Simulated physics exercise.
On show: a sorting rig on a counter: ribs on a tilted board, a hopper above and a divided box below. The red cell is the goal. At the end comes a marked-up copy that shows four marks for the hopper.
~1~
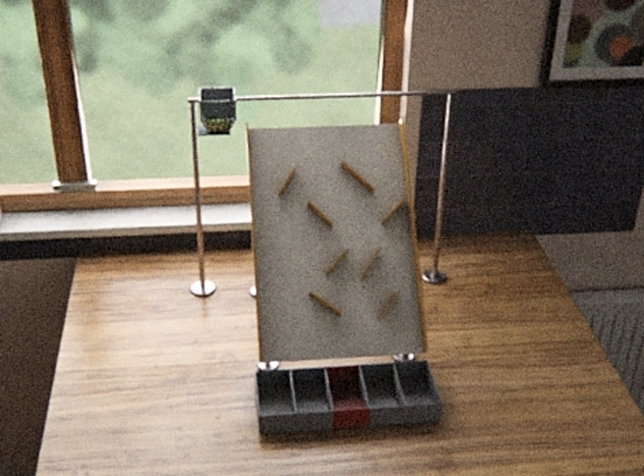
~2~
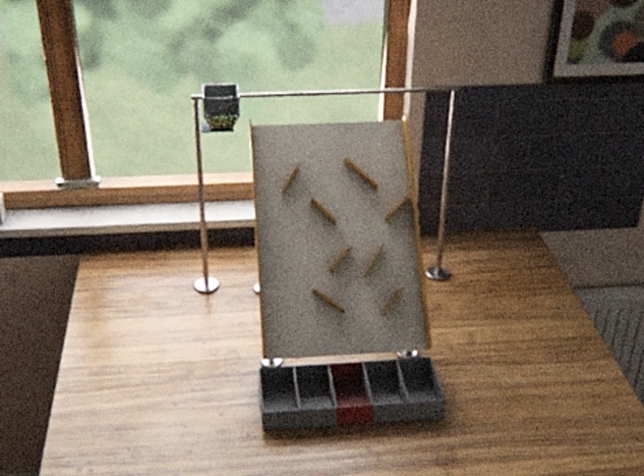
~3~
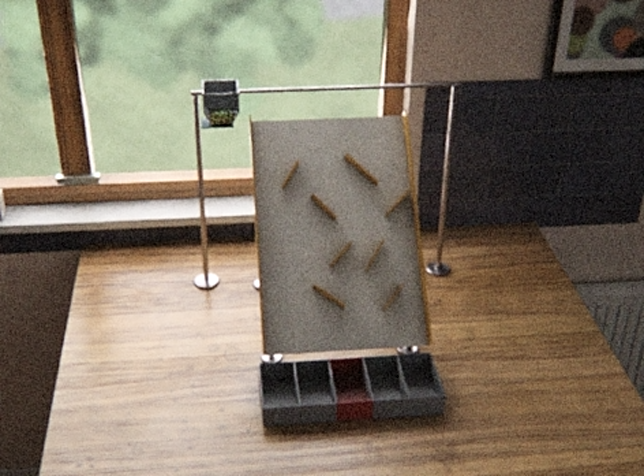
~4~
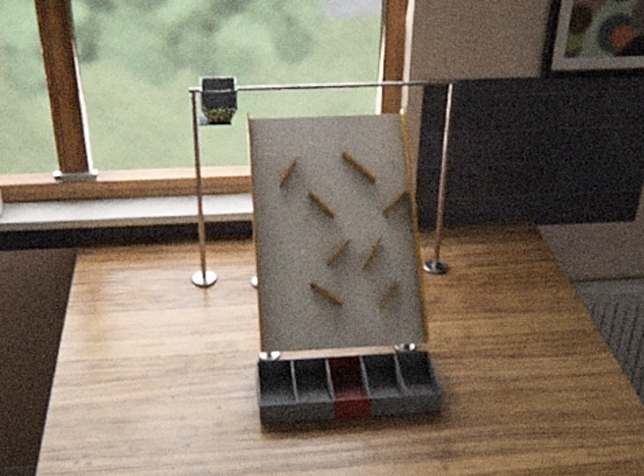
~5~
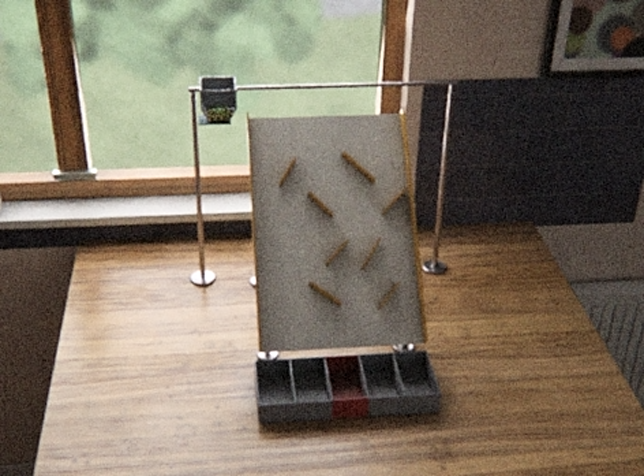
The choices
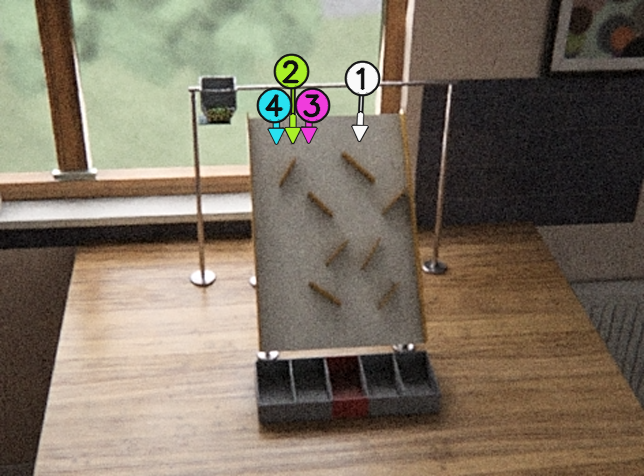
Tilted board with wooden ribs standing above a divided box with a red cell, hopper overhead, nothing moving but slight camera shake.
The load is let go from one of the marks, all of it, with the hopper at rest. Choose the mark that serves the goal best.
Mark 1 does it best.
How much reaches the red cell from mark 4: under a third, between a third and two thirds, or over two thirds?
It is under a third.
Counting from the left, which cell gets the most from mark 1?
It is the third one.
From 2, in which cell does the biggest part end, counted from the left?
It is the first one.
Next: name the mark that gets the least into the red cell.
The answer is 4.
On the marked copy, mark 1 meets the board at (359, 135); mark 2 meets the board at (292, 137); mark 3 meets the board at (308, 137); mark 4 meets the board at (276, 138).
With 1, close to two thirds in the red cell, close to a third in other cells.
With 2, close to a quarter in the red cell, the bulk in other cells.
With 3, close to a third in the red cell, close to two thirds in other cells, only a few outside the box.
With 4, none at all in the red cell, all but a few in other cells, a small share outside the box.
